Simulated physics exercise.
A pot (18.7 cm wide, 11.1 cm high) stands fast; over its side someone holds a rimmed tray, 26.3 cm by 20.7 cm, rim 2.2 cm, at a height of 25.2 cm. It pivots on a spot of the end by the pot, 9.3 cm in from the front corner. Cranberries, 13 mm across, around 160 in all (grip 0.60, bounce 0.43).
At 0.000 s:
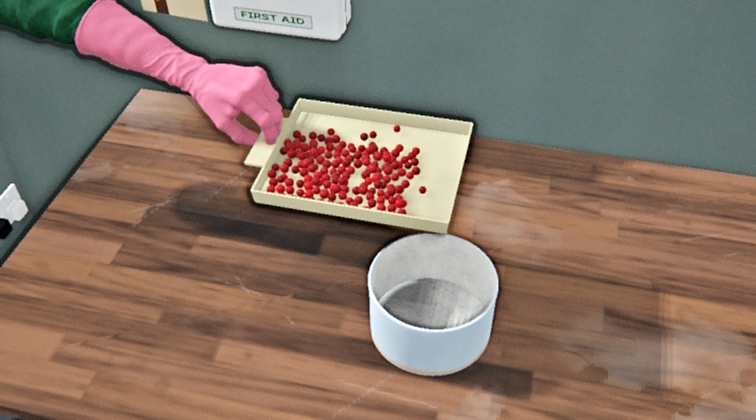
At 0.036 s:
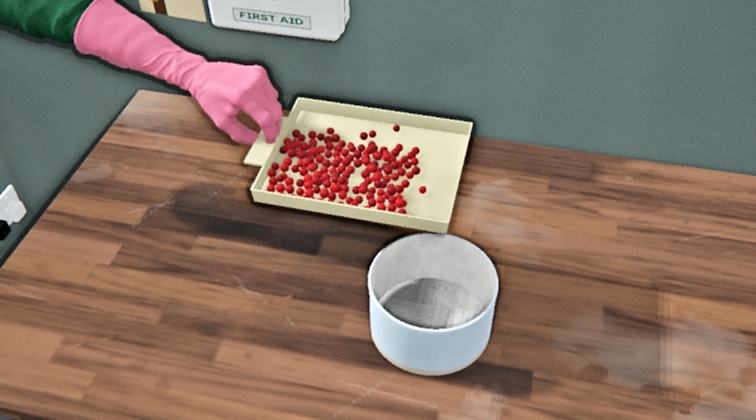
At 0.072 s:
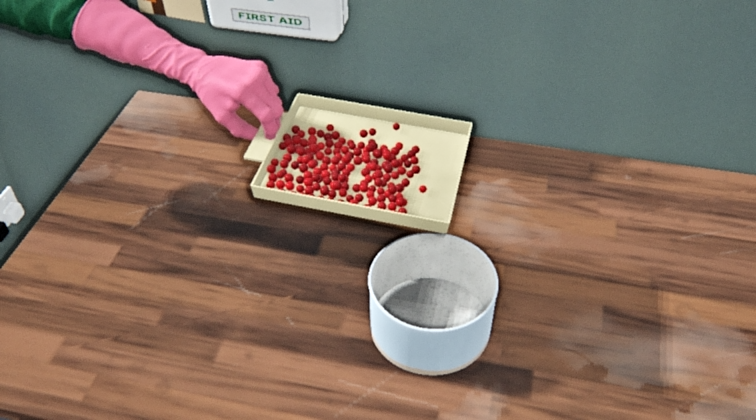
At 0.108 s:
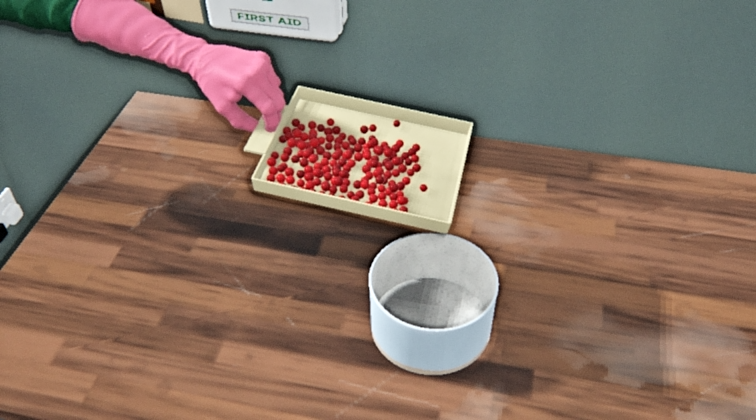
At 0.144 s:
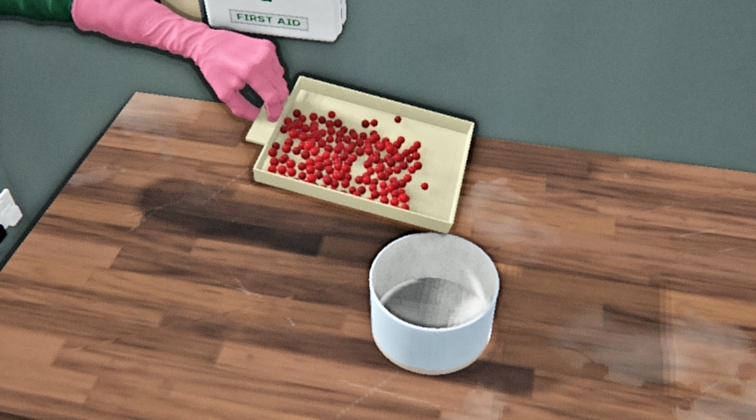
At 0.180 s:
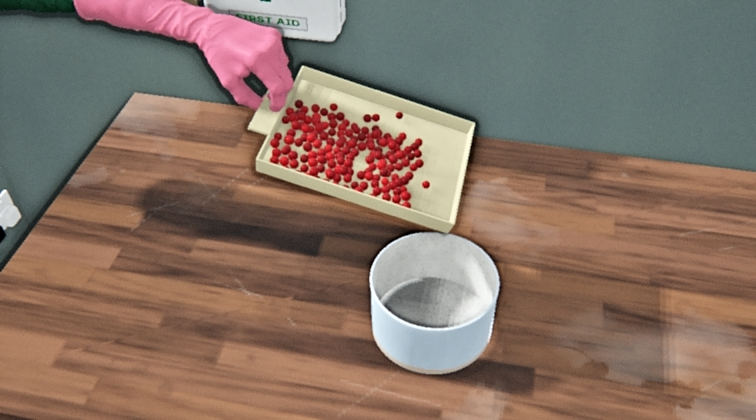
Pink-gloved hand gradually raising the left end of a cream tray of red beads beside a white pot on a wooden worktop.
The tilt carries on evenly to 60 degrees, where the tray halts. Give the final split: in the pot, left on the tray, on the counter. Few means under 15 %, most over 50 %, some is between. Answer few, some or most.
In the pot: Few; left on the tray: Most; on the counter: Some.
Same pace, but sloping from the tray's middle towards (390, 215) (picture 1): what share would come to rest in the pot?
Some 5 per cent.
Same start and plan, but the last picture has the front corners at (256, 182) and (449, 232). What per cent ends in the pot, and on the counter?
Pot 10, counter 5.
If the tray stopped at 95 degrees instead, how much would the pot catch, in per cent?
In that case some 30 per cent.
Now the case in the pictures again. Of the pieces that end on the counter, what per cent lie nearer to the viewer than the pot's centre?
Some 20 per cent.
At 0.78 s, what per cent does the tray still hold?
About 80 per cent.
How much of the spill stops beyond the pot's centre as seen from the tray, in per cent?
Roughly 100 per cent.
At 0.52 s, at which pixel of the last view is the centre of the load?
Around (432, 155).
After 0.38 s, tilt 38 degrees; the tray holds 100 %, the pot 0 %.
After 0.52 s, tilt 54 degrees; the tray holds 100 %, the pot 0 %.
Then, at 0.78 s, tilt 60 degrees; the tray holds 80 %, the pot 0 %.
At rest (1.8 s), pot 5 %, tray 70 %, counter 25 %.
